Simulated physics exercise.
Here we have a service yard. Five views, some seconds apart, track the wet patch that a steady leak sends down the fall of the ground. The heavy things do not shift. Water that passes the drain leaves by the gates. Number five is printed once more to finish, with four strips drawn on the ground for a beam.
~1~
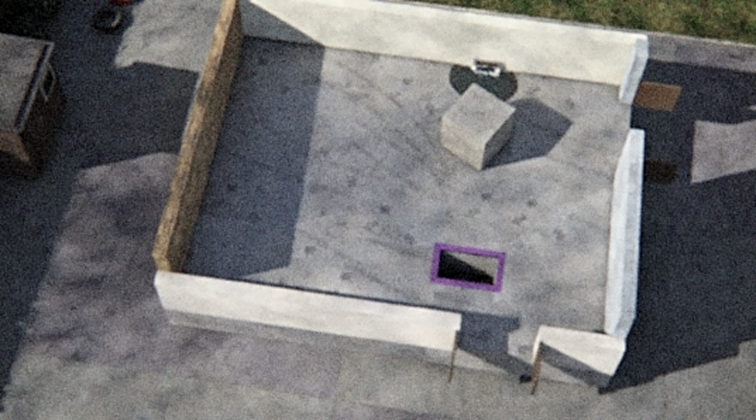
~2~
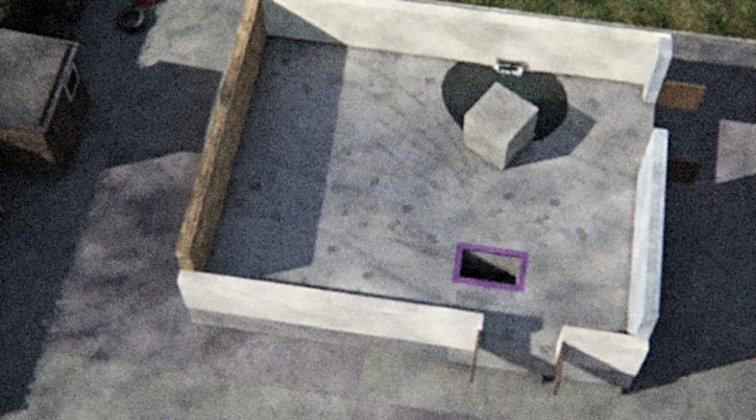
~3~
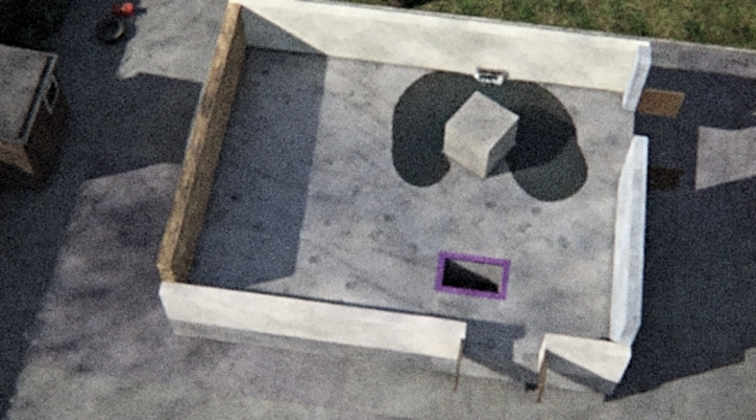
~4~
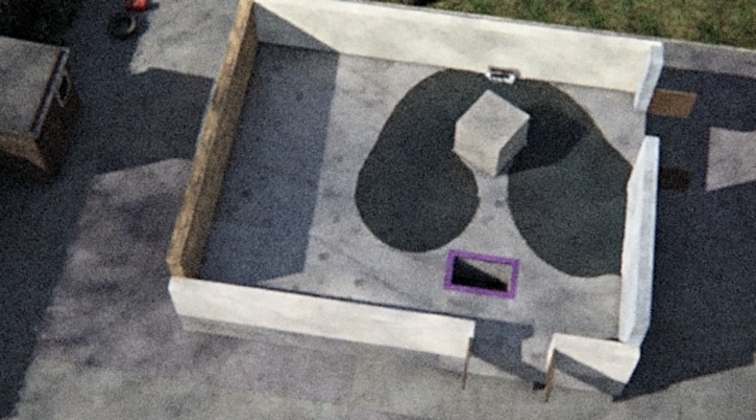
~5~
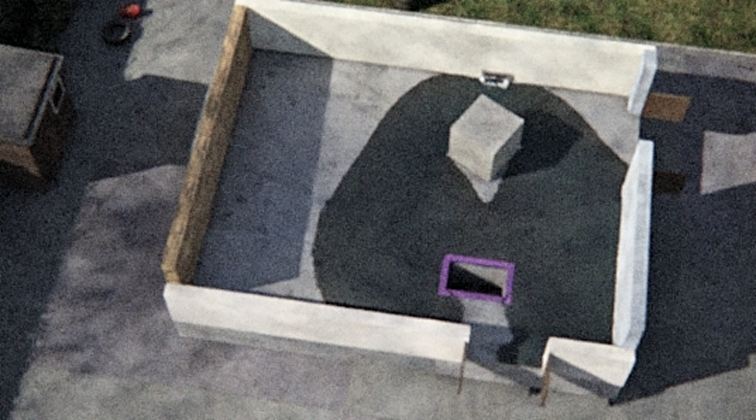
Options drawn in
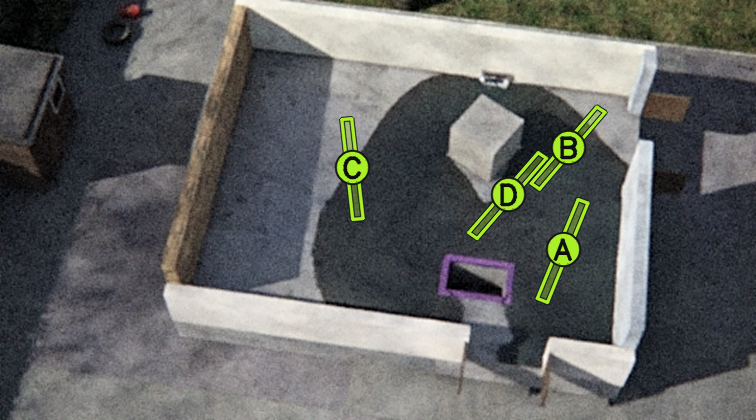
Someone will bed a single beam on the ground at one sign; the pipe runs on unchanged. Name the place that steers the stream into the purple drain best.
Use position B.
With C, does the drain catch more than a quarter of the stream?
No, it does not.
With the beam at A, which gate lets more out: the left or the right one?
The left one.
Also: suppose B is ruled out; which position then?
It is A.
In lime, A from (542, 300) to (583, 201); B from (535, 186) to (600, 109); C from (346, 119) to (357, 218); D from (472, 235) to (542, 155).
If A is chosen, about 25 % of the stream goes into the purple drain, about 72 % out by the gates.
If B is chosen, about 42 % of the stream goes into the purple drain, about 54 % out by the gates.
If C is chosen, about 17 % of the stream goes into the purple drain, about 80 % out by the gates.
If D is chosen, about 19 % of the stream goes into the purple drain, about 78 % out by the gates.
